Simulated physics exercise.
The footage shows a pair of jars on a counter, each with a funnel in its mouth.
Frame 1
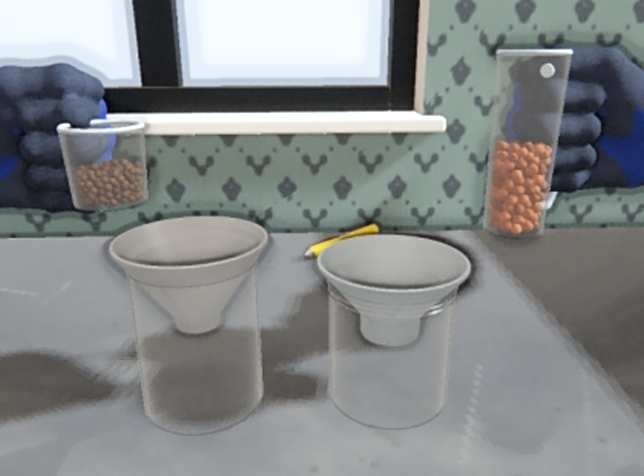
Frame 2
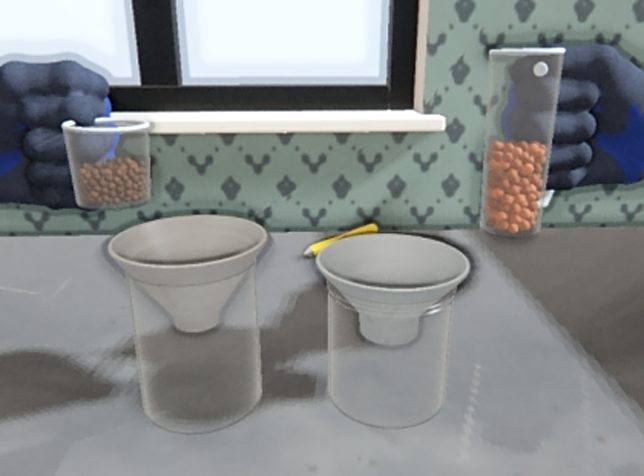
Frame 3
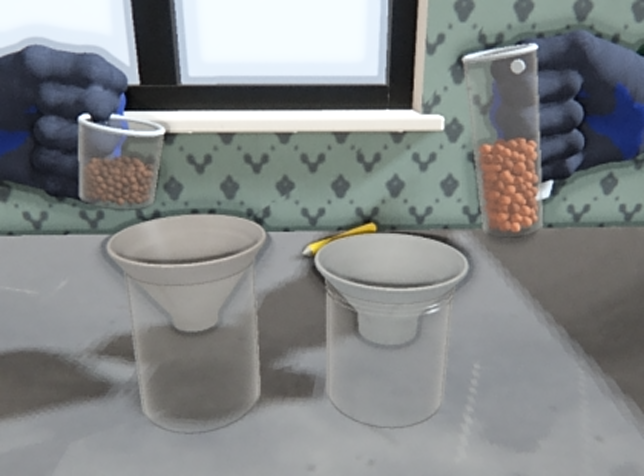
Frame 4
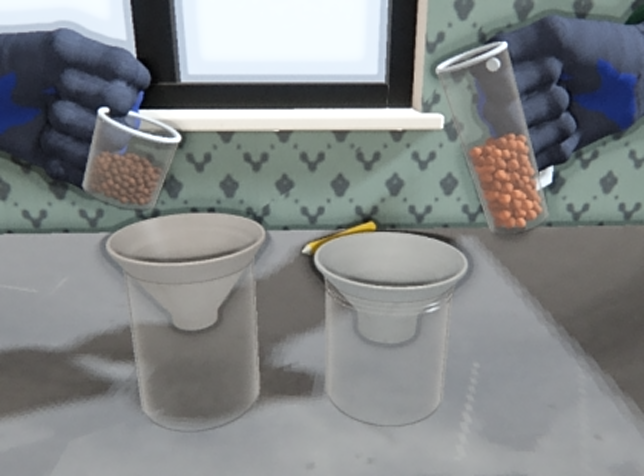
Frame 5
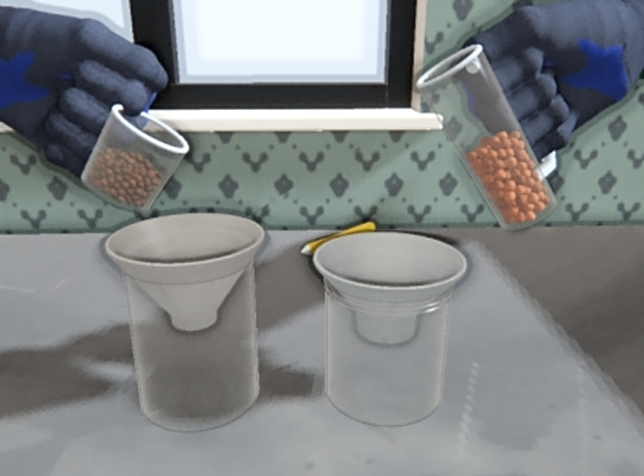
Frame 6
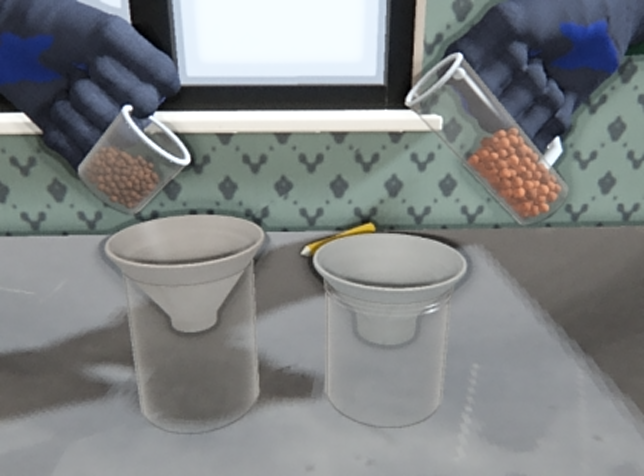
Two gloved hands held clear cups of small reddish-brown pieces above a pair of funnel-topped jars on a gray counter, then gradually tilted both cups inward toward each other, with the pieces staying inside.
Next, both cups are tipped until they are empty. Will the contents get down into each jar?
In the end left funnel: Clear flow. Right: Clear flow.
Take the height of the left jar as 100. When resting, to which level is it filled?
About 10 %.
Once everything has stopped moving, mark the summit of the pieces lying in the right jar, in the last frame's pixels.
(416, 364), roughly.
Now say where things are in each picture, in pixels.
In the first picture, left funnel near (192, 252), outlet at (198, 323), about 5 pieces wide; left cup near (107, 165), holding allspice berries; right funnel near (392, 272), outlet at (390, 331), about 5 pieces wide; right cup near (523, 145), holding clay pellets.
In the second picture, left cup near (111, 163), upright; right cup near (517, 145), upright.
In the third picture, left cup near (120, 162), tipped 11°; right cup near (506, 145), tipped 11°.
In the fourth picture, left cup near (130, 161), tipped 22°; right cup near (496, 143), tipped 22°.
In the fifth picture, left cup near (134, 161), tipped 34°; right cup near (490, 144), tipped 34°.
In the sixth picture, left funnel near (188, 250), outlet at (195, 322); left cup near (133, 163), tipped 45°; right funnel near (388, 270), outlet at (386, 330); right cup near (490, 145), tipped 45°.
Then, 0.29 s on from there, left, the whole lot still in the cup; right, the whole lot still in the cup.
Then, 0.66 s on from there, left, the whole lot still in the cup; right, the whole lot still in the cup.
Then, 1.06 s on from there, left, near half still in the cup, near a third in or over the funnel, a little down in the jar; right, the whole lot still in the cup.
In the end, left, the whole lot down in the jar; right, the whole lot down in the jar.
